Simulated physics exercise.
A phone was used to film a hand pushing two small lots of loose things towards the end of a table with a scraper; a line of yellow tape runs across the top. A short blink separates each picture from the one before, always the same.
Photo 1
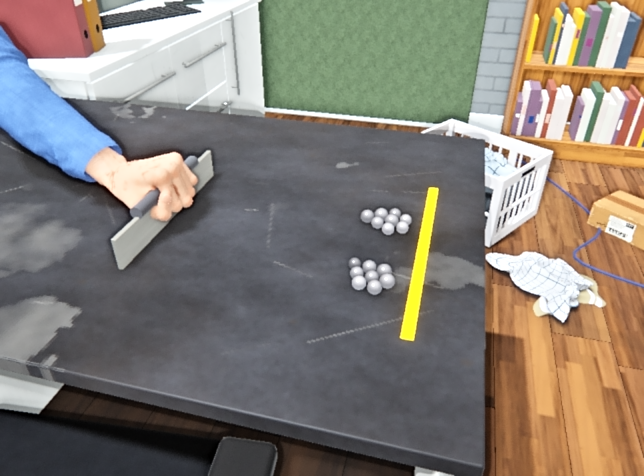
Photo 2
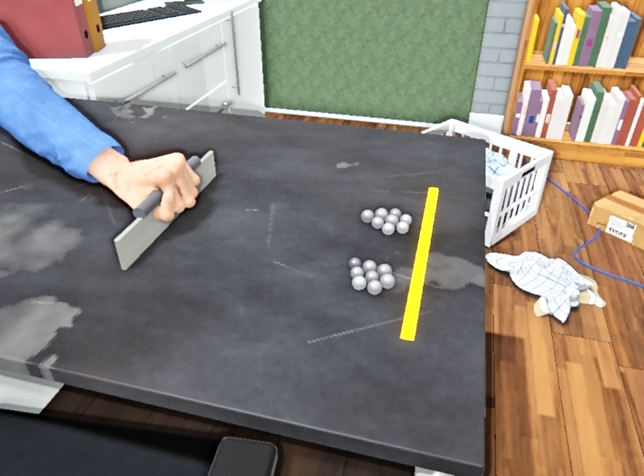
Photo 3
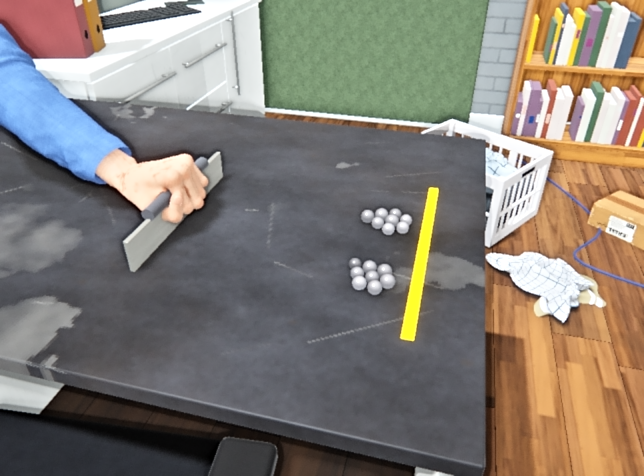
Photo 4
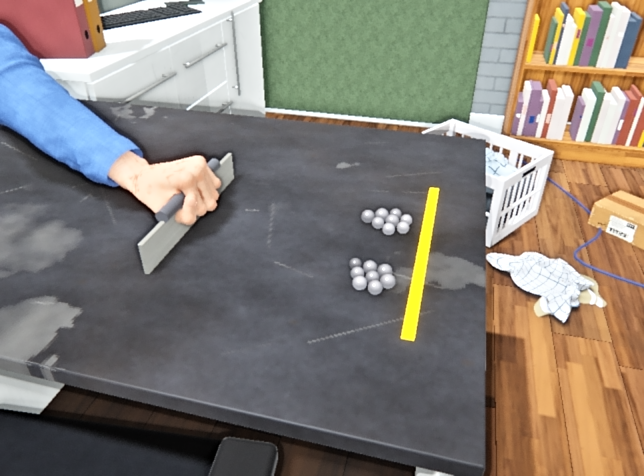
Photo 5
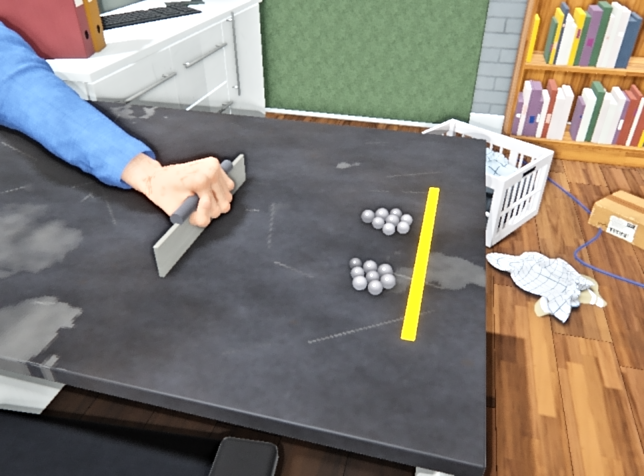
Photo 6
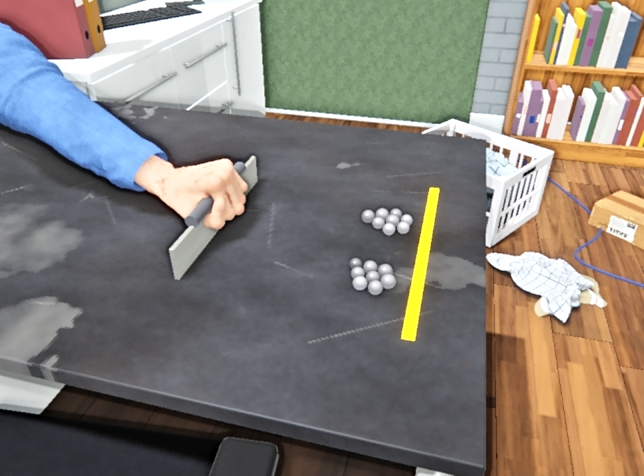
A hand in a blue sleeve grips a grey scraper on a dark, scuffed tabletop, seen from above at an angle in a cluttered room. Two small clusters of silver balls sit near a yellow strip at the right, with a white basket, crumpled cloth and bookshelf beyond. The hand slides the scraper slowly rightward, still short of the motionless balls, while the view stays steady.
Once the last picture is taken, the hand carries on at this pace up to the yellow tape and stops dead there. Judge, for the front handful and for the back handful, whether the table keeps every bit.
Front handful: Some bits lost; back handful: Some bits lost.
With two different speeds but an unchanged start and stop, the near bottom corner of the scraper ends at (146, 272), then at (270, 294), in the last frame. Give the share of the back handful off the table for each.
First 60 per cent, second 100 per cent.
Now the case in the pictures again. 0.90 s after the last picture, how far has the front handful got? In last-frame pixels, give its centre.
Centre, estimated: (446, 288).
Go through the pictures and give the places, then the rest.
In the first frame, scraper near (126, 245), at rest; yellow tape near (433, 194), about a palm's width from the edge; edge at (486, 262); front handful near (372, 277), a few steel balls; back handful near (392, 221), a few steel balls.
In the second frame, scraper near (129, 246); back handful near (392, 221).
In the third frame, scraper near (137, 247); front handful near (372, 277).
In the fourth frame, scraper near (152, 250); back handful near (392, 221).
In the fifth frame, scraper near (166, 252); front handful near (373, 277).
In the sixth frame, scraper near (182, 255); yellow tape near (434, 194); edge at (487, 262); front handful near (373, 277); back handful near (393, 221).
Then, 0.44 s on from there, scraper still moving, near (325, 210); front handful all on the table, its front near (388, 281); back handful all on the table, its front near (407, 220).
Then, 0.90 s on from there, scraper stopped at the yellow tape; front handful all on the table, its front near (464, 315); back handful all on the table, its front near (463, 220).
Then, 1.18 s on from there, scraper stopped at the yellow tape; front handful the bulk over the edge; back handful the whole lot over the edge.
In the end, scraper stopped at the yellow tape; front handful the whole lot over the edge; back handful the whole lot over the edge.
